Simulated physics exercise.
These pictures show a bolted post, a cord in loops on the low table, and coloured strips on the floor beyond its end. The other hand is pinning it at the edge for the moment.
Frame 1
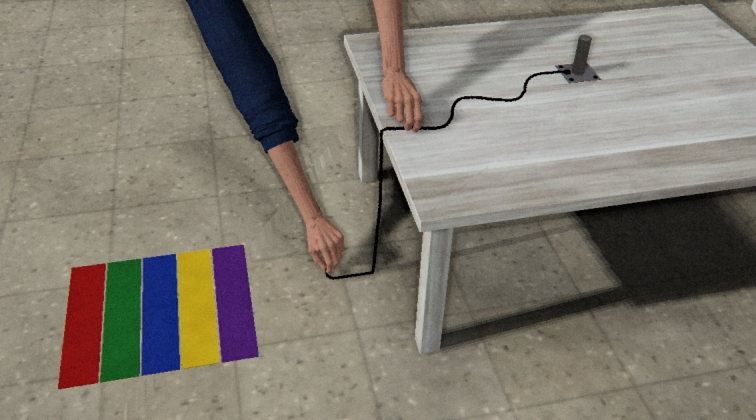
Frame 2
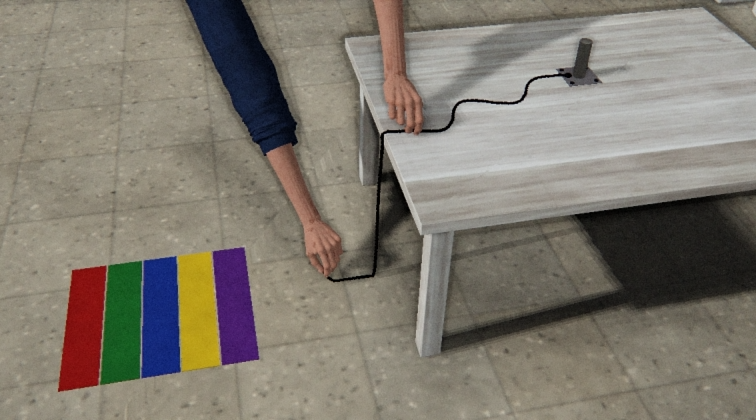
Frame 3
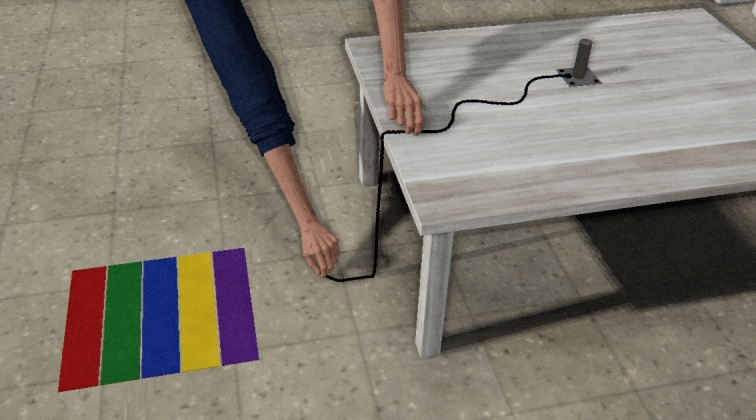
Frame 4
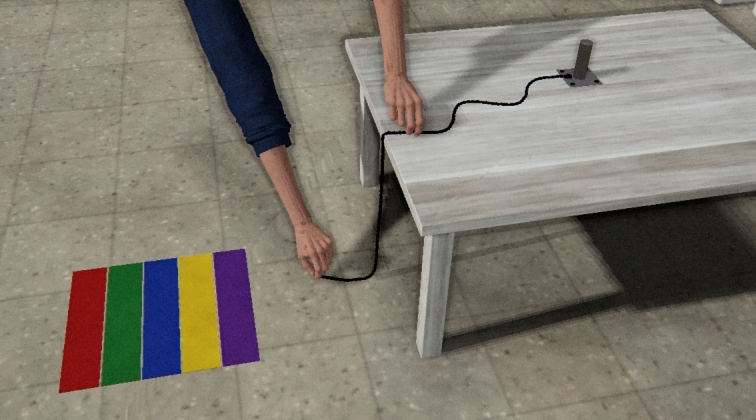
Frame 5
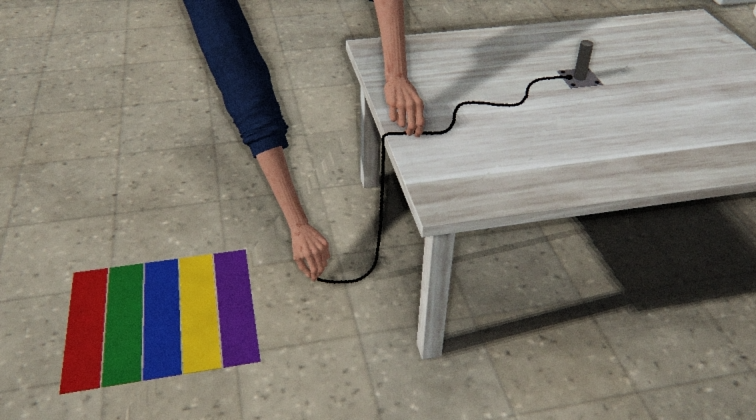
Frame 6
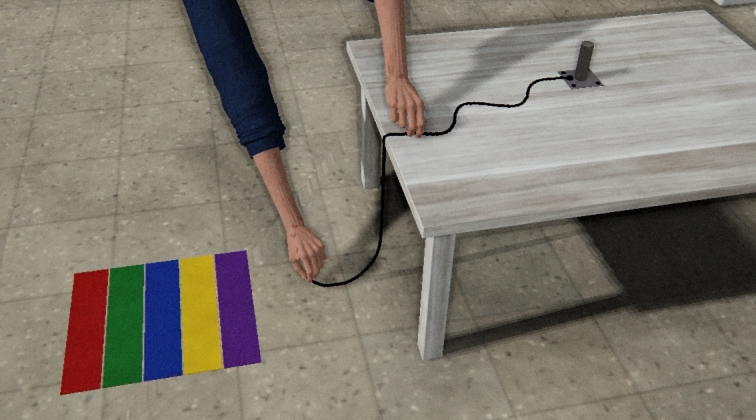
A person pins a black cord at the table edge and draws its end slightly left.
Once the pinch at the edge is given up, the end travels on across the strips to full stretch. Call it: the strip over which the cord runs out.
Blue.
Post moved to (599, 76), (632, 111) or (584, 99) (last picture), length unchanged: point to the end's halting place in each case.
In order, near (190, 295), (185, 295) and (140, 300).
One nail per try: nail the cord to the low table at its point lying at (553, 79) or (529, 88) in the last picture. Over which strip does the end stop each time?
Try 1: Blue; try 2: Blue.
Soon after, end near (233, 289); over purple.
Then, end near (187, 295); over yellow.
At full stretch, end near (160, 299); over blue. It gets as far as the blue strip.
